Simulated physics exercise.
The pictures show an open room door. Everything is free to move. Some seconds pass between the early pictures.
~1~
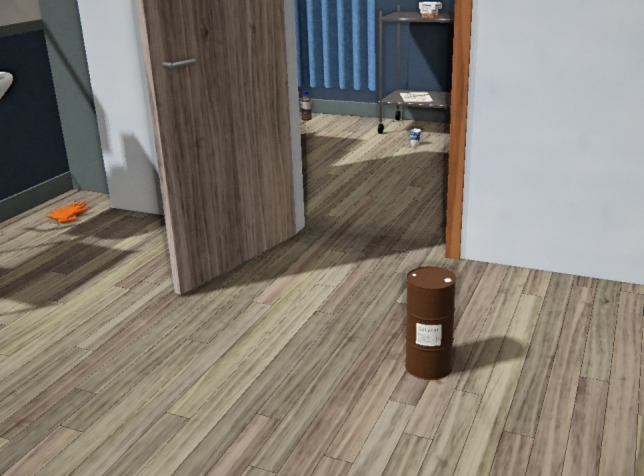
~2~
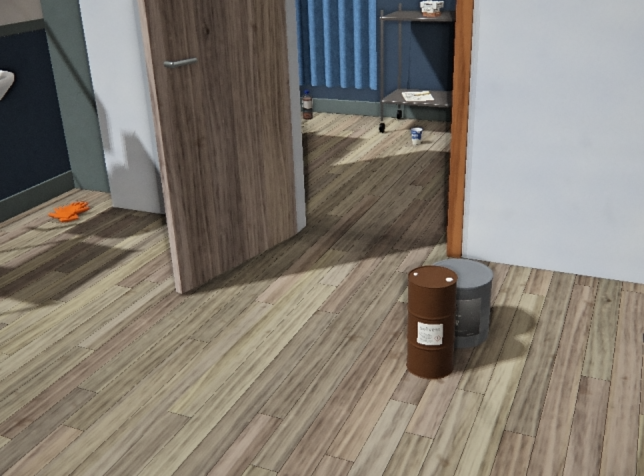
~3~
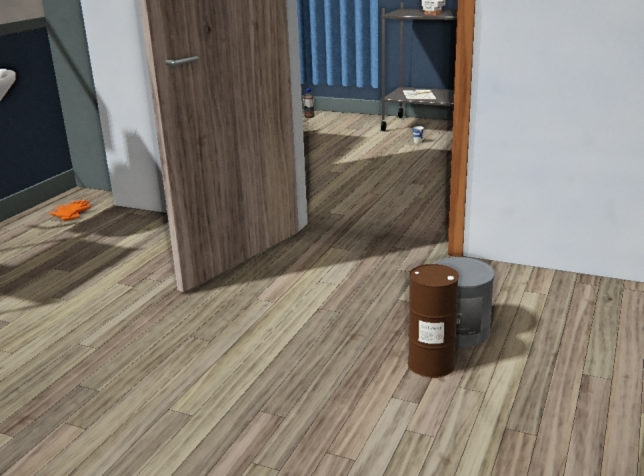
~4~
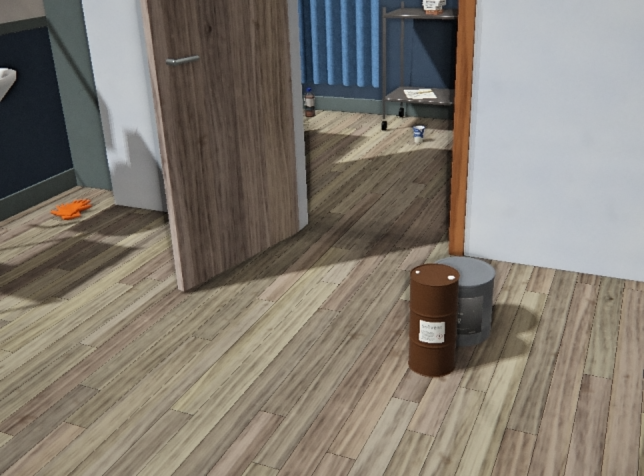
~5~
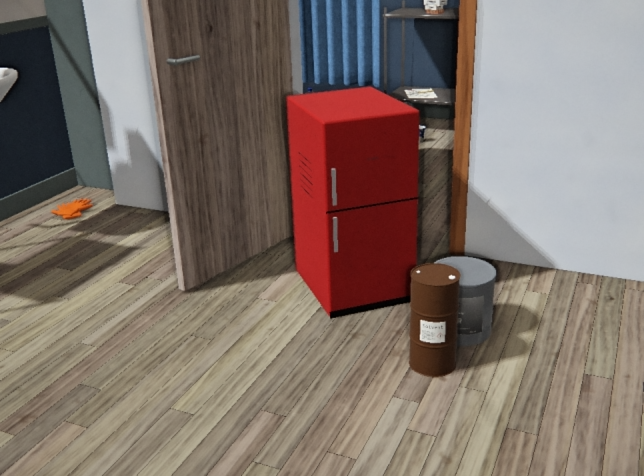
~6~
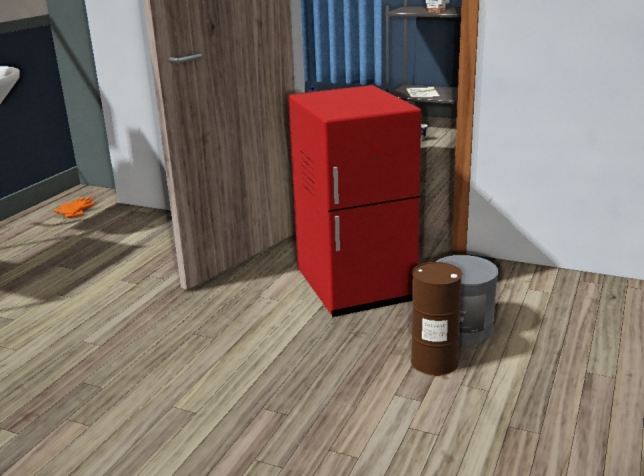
To begin with, a brown canister stands alone on the wooden floor in front of a wide-open door. A grey pail then appears just behind it, and both stay still. Later a red appliance appears in the doorway to their left, while the door and the other objects remain in place.
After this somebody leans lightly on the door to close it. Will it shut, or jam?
Here the door jams.
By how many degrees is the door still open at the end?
Some 65° open.
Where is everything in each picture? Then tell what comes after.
The first picture shows door wide open and still; brown canister (430, 323).
The second picture shows door wide open and still; brown canister (431, 322); grey pail (459, 303).
The third picture shows door wide open and still; brown canister (433, 321); grey pail (460, 302).
The fourth picture shows door wide open and still; brown canister (433, 320); grey pail (461, 301).
The fifth picture shows door wide open and still; brown canister (434, 320); grey pail (461, 301).
The sixth picture shows door wide open and still; red appliance (353, 197); brown canister (436, 319).
Then, 0.60 s after the last picture, door at 96°.
Then, 1.00 s after the last picture, door at 82°.
Then, 1.30 s after the last picture, door at 71°.
At rest, door at 67°; all 3 in place. Seen from the same camera at the end, red appliance near (355, 197).
